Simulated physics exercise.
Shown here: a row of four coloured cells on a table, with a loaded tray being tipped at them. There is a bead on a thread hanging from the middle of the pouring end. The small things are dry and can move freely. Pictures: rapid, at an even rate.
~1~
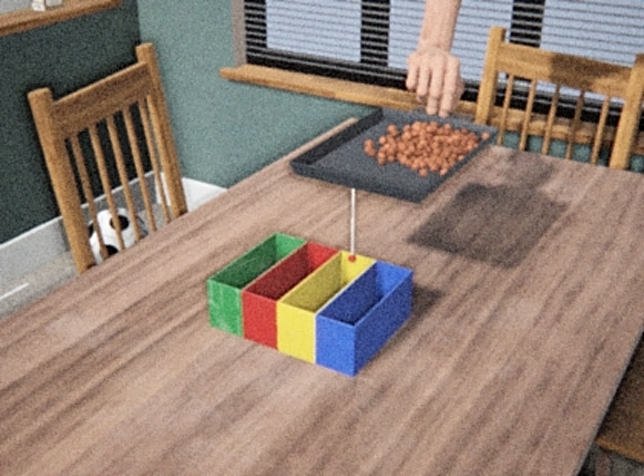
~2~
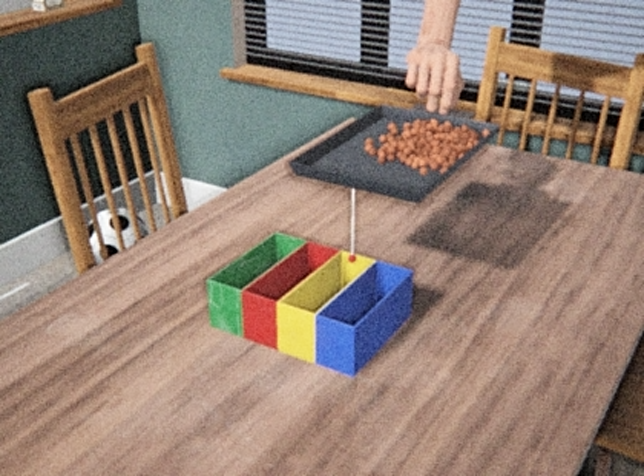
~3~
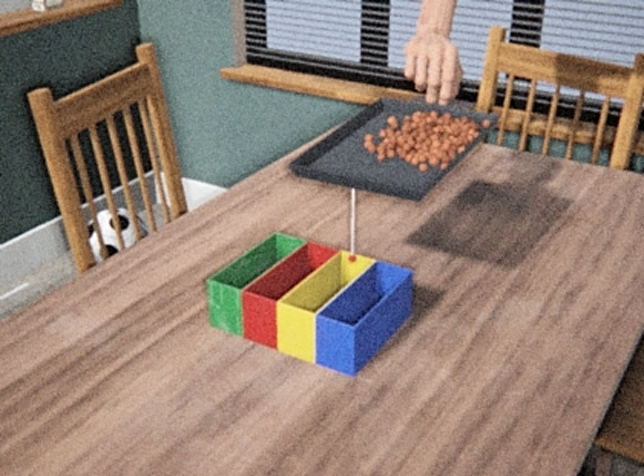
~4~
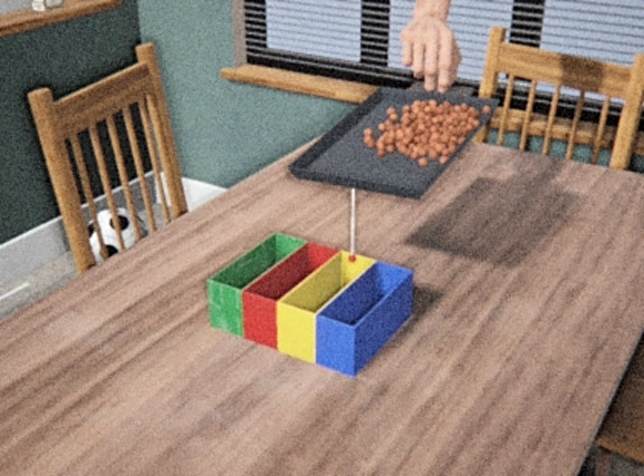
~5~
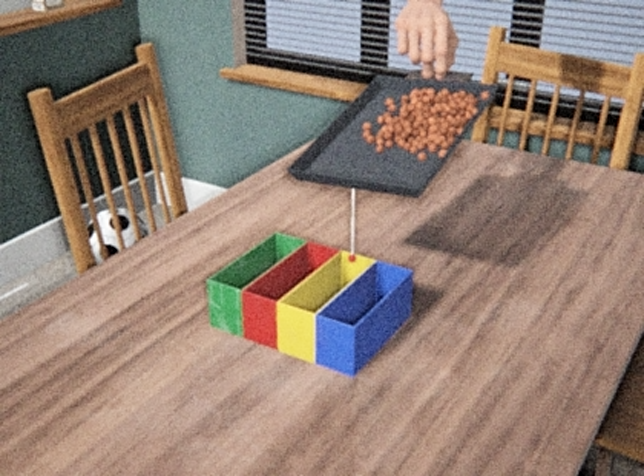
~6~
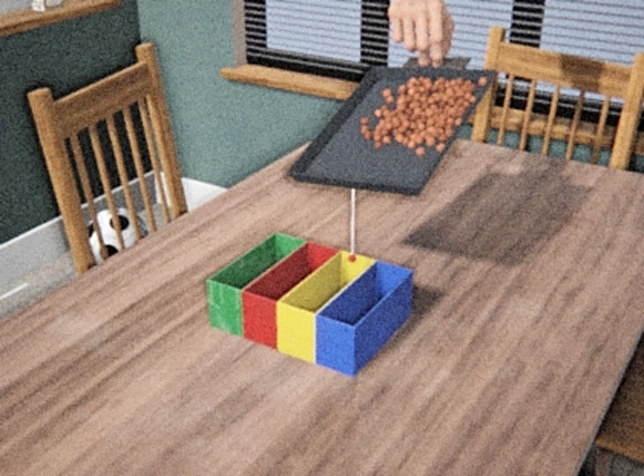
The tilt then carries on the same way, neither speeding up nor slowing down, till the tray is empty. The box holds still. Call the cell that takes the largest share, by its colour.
Most goes to the red cell.
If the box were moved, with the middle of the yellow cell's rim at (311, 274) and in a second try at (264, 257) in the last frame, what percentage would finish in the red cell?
First position: Some 50 %; second position: Some 0 %.
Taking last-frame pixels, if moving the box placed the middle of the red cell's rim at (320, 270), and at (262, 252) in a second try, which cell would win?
Run one gives that green cell; run two gives the yellow one.
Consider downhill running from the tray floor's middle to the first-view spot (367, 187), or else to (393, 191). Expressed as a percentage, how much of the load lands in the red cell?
Near 10 % and 0 %.
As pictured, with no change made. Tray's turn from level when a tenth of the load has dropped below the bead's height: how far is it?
70° or so.
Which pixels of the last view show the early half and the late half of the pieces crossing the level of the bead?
About (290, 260), and after that about (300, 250).
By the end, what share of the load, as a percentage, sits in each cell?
Result, per cent by cell: Green 30; red 50; yellow 20; blue 0.
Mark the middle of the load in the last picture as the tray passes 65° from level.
Mark it at roughly (320, 174) in the final frame.
Just after the last frame, tray tipped steeply; the larger part on the tray; just a few in the red cell; just a few in the green cell; just a few in the yellow cell; just a few in the blue cell; roughly a quarter falling or outside the box.
A moment on, tray tipped past a quarter turn; roughly a quarter on the tray; roughly a quarter in the red cell; roughly a quarter in the green cell; about a tenth in the yellow cell; just a few in the blue cell; roughly a quarter falling or outside the box.
Further on, tray tipped past a quarter turn; roughly half in the red cell; roughly a quarter in the green cell; roughly a quarter in the yellow cell; just a few in the blue cell; just a few falling or outside the box.
When it is over, tray tipped past a quarter turn; roughly half in the red cell; roughly a quarter in the green cell; roughly a quarter in the yellow cell; just a few in the blue cell; just a few outside the box.
